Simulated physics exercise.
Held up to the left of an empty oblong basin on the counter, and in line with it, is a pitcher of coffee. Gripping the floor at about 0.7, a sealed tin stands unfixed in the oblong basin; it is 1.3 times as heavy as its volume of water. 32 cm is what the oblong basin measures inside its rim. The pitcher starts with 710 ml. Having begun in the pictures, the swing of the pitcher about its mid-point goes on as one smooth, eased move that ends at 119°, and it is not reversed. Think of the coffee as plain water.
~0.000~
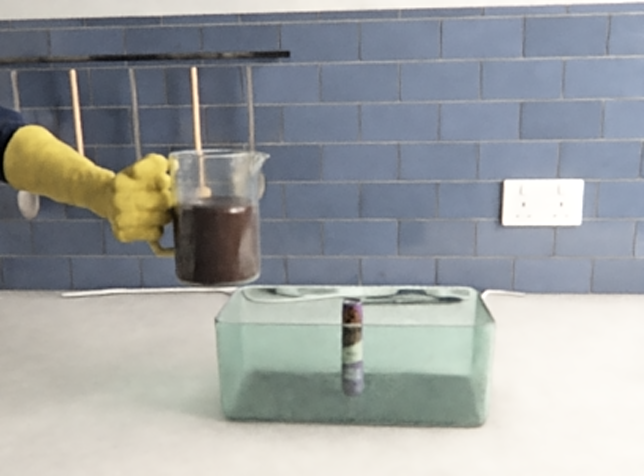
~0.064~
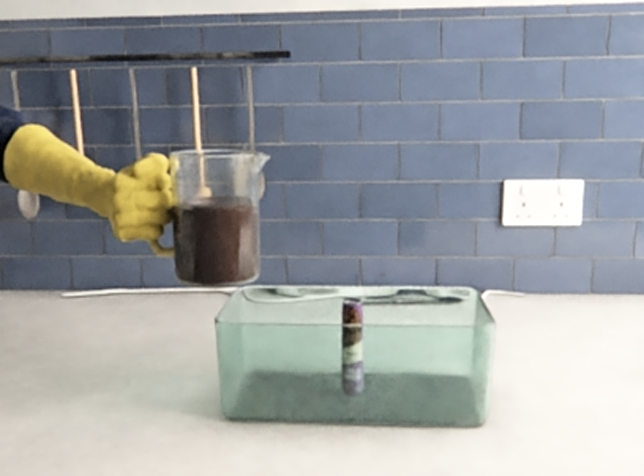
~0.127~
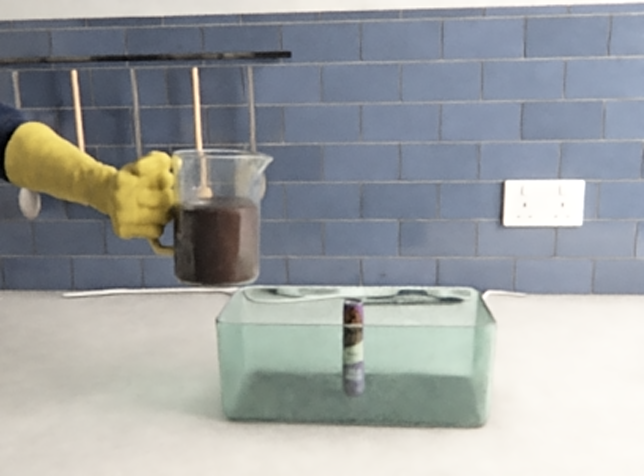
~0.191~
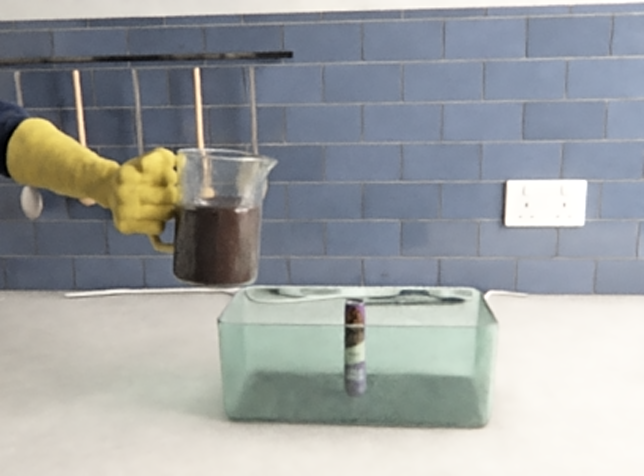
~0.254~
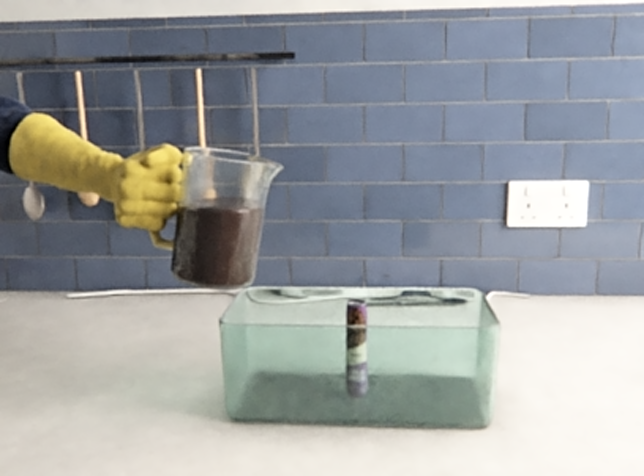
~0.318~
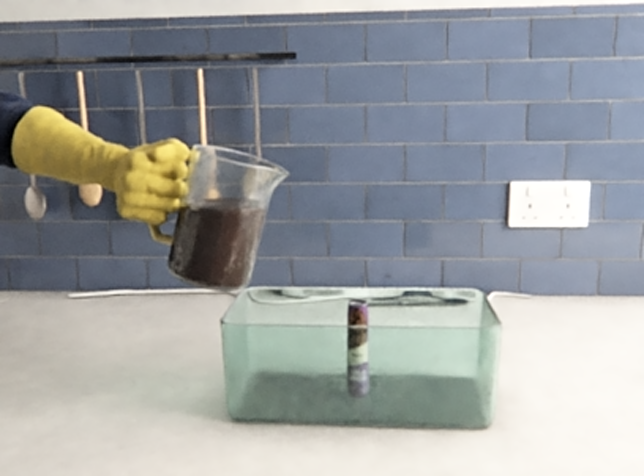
A glass pitcher of dark coffee, held by a yellow-gloved hand, slowly leaning rightward beside a greenish oblong basin on the counter.
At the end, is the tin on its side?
Looks like it can't take it.
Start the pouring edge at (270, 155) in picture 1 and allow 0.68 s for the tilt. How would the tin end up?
Then the tin remains standing.
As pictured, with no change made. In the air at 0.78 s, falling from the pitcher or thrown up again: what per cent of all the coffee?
About 5 per cent.
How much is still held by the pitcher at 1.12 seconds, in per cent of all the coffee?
About 30 % is still there.
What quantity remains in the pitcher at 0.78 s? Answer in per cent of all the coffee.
Portion remaining: Approx. 94 per cent.
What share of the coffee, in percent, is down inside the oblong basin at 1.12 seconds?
I'd put it at roughly 56 per cent.
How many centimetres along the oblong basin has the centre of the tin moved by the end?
Around 9.5 cm.
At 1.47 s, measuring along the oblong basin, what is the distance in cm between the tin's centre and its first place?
Near 10 cm of travel.
Then, 0.78 s in, the tilt is 74° and 94 per cent is still to pour; the tin stands where it began.
Then, 1.12 s in, the tilt is 110° and 31 per cent is still to pour; the tin stands 2 cm from where it began.
Then, 1.47 s in, the tilt is 119° and 0 per cent is still to pour; the tin lies on its side.
Then, 1.85 s in, the tilt is 119° and 0 per cent is still to pour; the tin lies on its side.
Finally, the tin lies on its side.
